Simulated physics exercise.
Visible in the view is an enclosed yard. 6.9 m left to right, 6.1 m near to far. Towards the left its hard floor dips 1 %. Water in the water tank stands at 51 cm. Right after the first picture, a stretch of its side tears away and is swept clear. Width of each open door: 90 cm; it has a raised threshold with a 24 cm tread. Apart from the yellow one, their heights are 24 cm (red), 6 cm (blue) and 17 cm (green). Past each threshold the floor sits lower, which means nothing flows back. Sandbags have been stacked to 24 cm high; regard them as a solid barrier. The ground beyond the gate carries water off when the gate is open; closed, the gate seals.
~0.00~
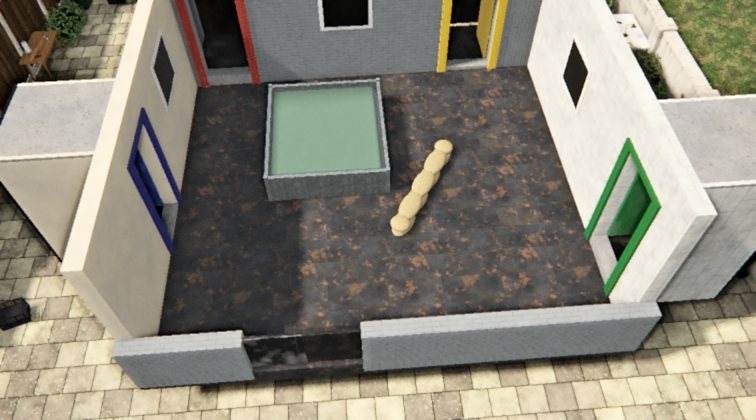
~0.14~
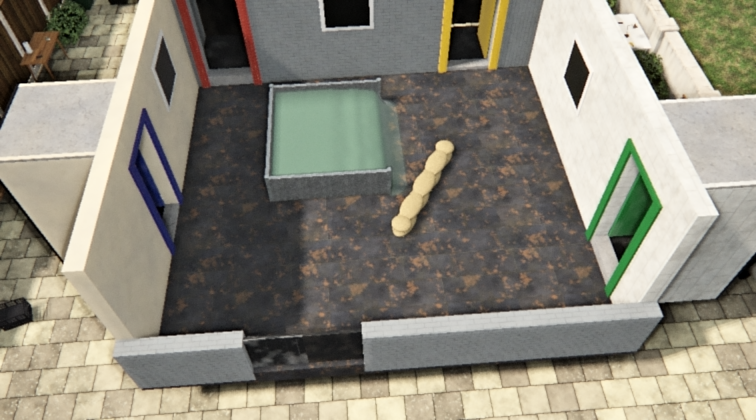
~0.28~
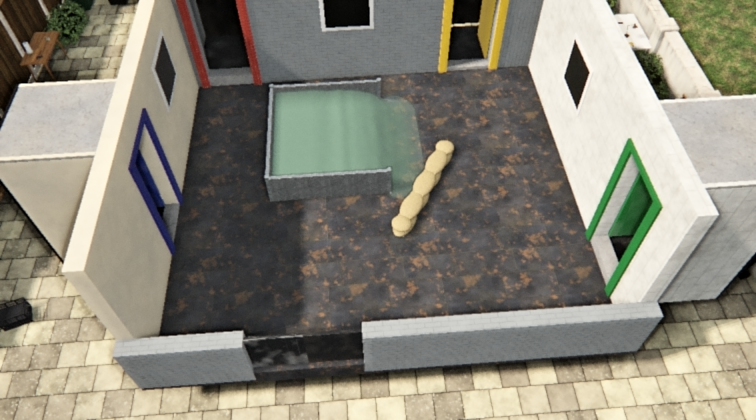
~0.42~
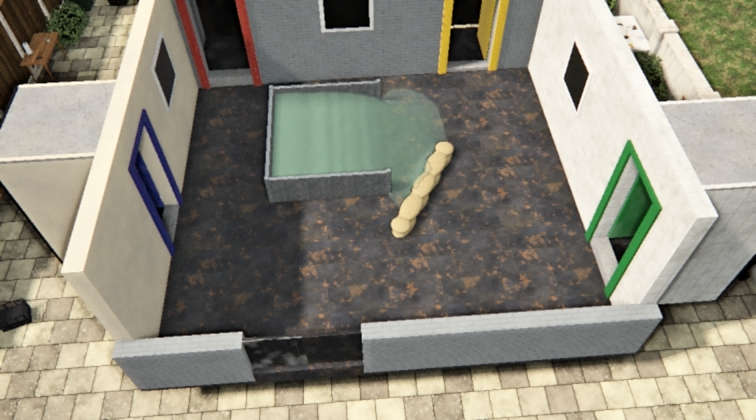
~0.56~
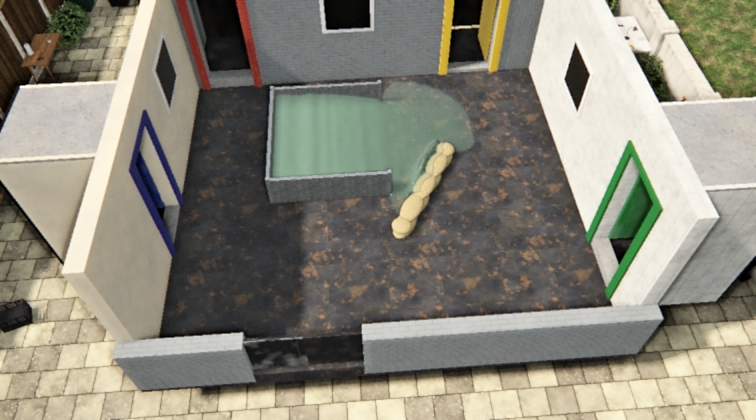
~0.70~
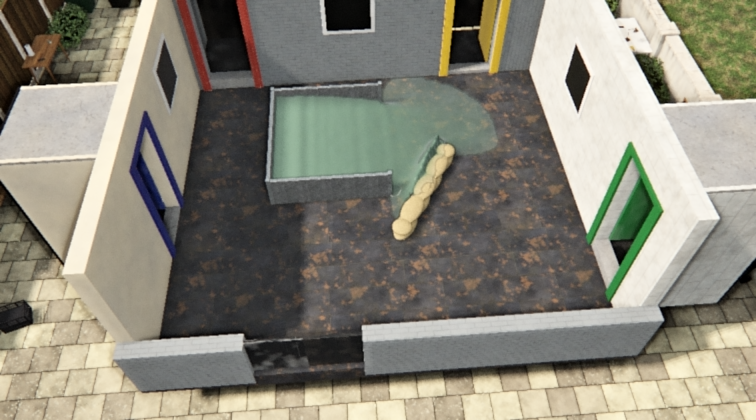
Water pours from the tank's open right side and spreads across the floor past stacked sandbags.
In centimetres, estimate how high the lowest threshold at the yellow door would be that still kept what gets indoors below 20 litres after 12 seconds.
It comes to roughly 20 cm.
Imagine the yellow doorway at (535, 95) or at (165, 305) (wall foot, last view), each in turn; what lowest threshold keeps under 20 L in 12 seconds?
Roughly 25 and 8.5 cm.
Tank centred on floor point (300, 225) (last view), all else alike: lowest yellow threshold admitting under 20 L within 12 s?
Then it needs to be around 10.0 cm high.
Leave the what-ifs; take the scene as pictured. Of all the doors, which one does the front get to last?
I'd say the red door.
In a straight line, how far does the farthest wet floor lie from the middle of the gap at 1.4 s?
The front is some 3.6 m out.
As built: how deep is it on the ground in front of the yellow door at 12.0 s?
The depth there is around 4.5 cm.
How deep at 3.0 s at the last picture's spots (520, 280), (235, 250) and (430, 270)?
In that order: 0, 1 and 1 cm.
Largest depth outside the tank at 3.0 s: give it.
Max depth: Near 27 cm.
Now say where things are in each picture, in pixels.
In the first picture, still water, 51 cm deep, in the water tank at (326, 129); the yellow door at (472, 29) is dry.
In the second picture, water pours out at (382, 139) and has run 0.3 m, to (402, 188); about 7 cm deep outside, 51 cm at the back.
In the third picture, the front is at (421, 179), 0.6 m from the gap at (382, 141); 1.5 m2 of floor is wet, 51 cm left at the back.
In the fourth picture, the gap is at (382, 142), the front 1.2 m out at (443, 142); the back of the water tank holds 51 cm.
In the fifth picture, the gap is at (382, 143), the front 1.6 m out at (470, 144); the back of the water tank holds 51 cm.
In the sixth picture, water pours out at (383, 144) and has run 2.1 m, to (493, 134); about 7 cm deep outside, 47 cm at the back; the yellow door at (474, 33), 2.8 m from the gap, is still 0.7 m from the nearest water.
After 1.4 s water covers 25 % of the floor, deepest (34 cm) near (416, 188); 7 cm at the yellow door, 0 litres in over its 8 cm threshold.
After 3.0 s water covers 45 % of the floor, deepest (27 cm) near (471, 83); 23 cm at the yellow door, 57 litres in over its 8 cm threshold.
After 12.0 s water covers 95 % of the floor, deepest (11 cm) near (188, 166); 5 cm at the yellow door, 162 litres in over its 8 cm threshold.
At the yellow door as built, the water arrived by 1.1 s and peaked near 23 cm at 3.0 s.
With a threshold of 18 cm, 30 litres would have come in within the 12 s; with 24 cm, 5 litres. So under 20 litres takes about 20 cm.
